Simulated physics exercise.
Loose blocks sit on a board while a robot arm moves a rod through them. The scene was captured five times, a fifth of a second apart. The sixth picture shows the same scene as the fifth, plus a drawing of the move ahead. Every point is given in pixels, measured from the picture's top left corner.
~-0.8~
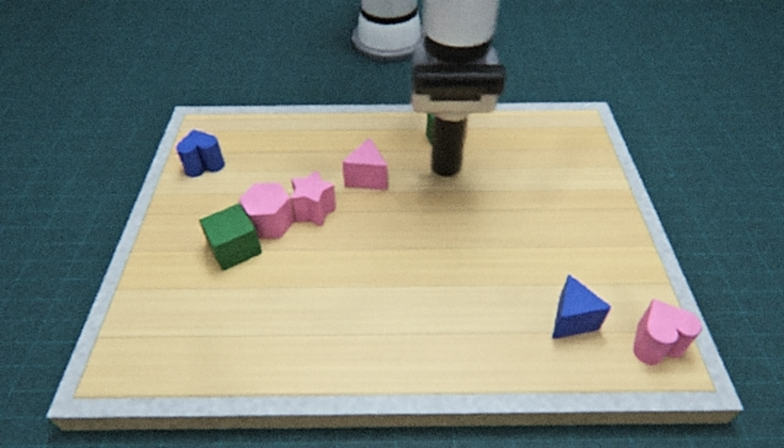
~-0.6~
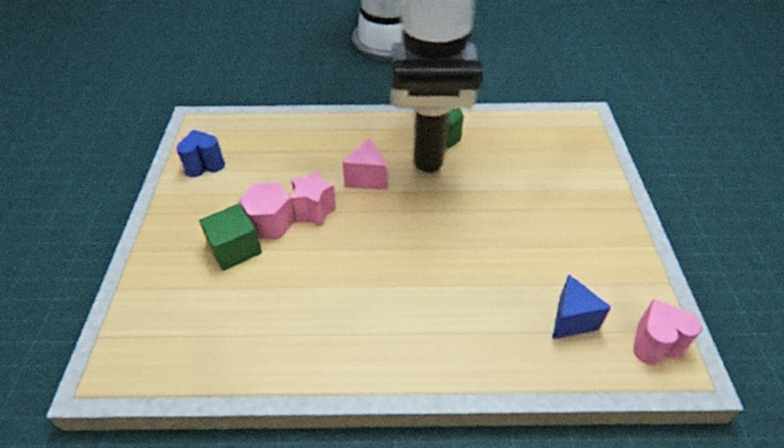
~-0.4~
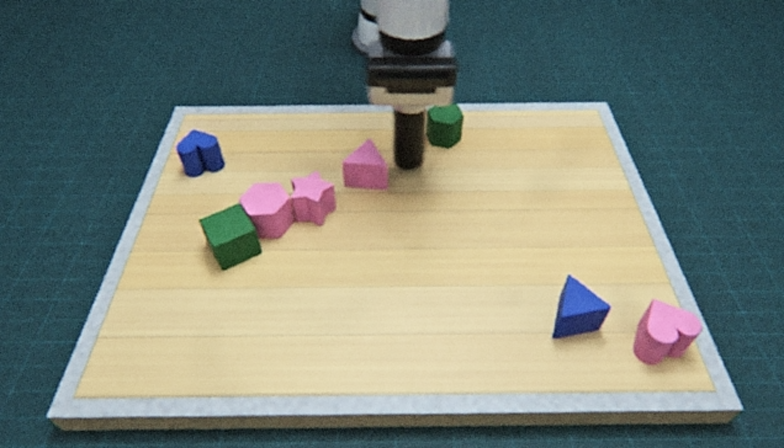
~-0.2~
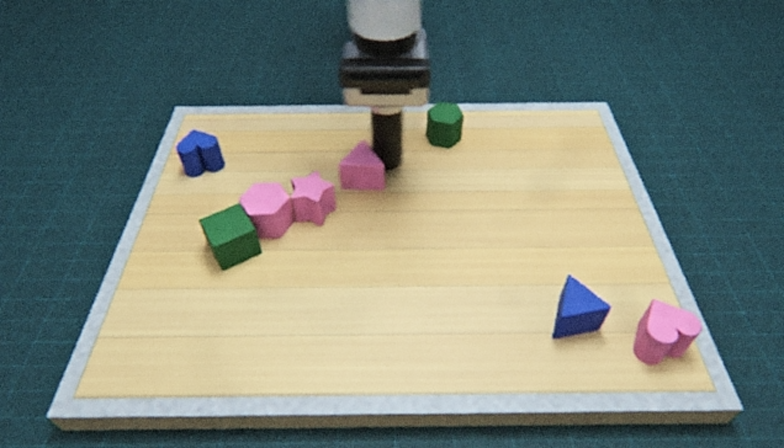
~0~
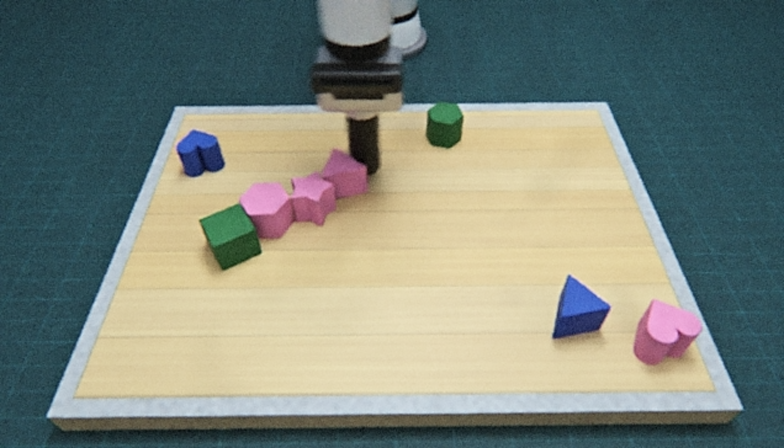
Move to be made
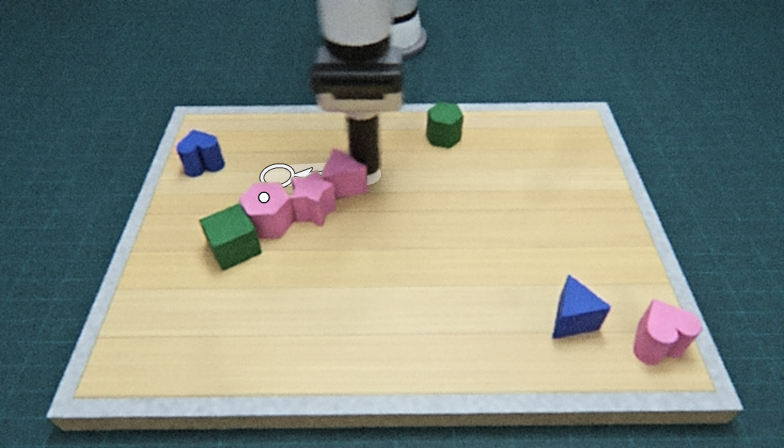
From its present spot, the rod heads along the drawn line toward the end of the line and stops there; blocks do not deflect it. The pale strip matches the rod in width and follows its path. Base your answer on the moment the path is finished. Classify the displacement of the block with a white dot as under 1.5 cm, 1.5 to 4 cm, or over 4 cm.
It slides not even 1.5 cm.
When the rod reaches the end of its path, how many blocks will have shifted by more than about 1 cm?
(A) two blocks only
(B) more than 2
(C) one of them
My answer is option A.
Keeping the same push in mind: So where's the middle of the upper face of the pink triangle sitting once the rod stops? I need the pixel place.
The middle of its top is at (319, 169).
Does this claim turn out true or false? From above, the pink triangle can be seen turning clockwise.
That claim is false.
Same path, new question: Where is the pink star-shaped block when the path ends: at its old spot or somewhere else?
That block is going to get moved.
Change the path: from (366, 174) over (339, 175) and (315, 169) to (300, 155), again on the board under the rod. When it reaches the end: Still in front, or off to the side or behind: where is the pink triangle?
It is gone from the front.
The drawn path runs from (366, 174) via (336, 173) and (307, 174), ending at (277, 176); the dot is on the pink six-sided block.
The first path, step by step. One third of the way, rod (335, 165); pink star-shaped block (303, 195); pink triangle (319, 169), turned 45° anticlockwise.
Two thirds of the way, rod (305, 166); pink star-shaped block (303, 196); pink triangle (319, 169), turned 50° anticlockwise.
At the end, rod (276, 168); pink six-sided block not moved; pink star-shaped block (303, 196); pink triangle (319, 169), turned 50° anticlockwise.
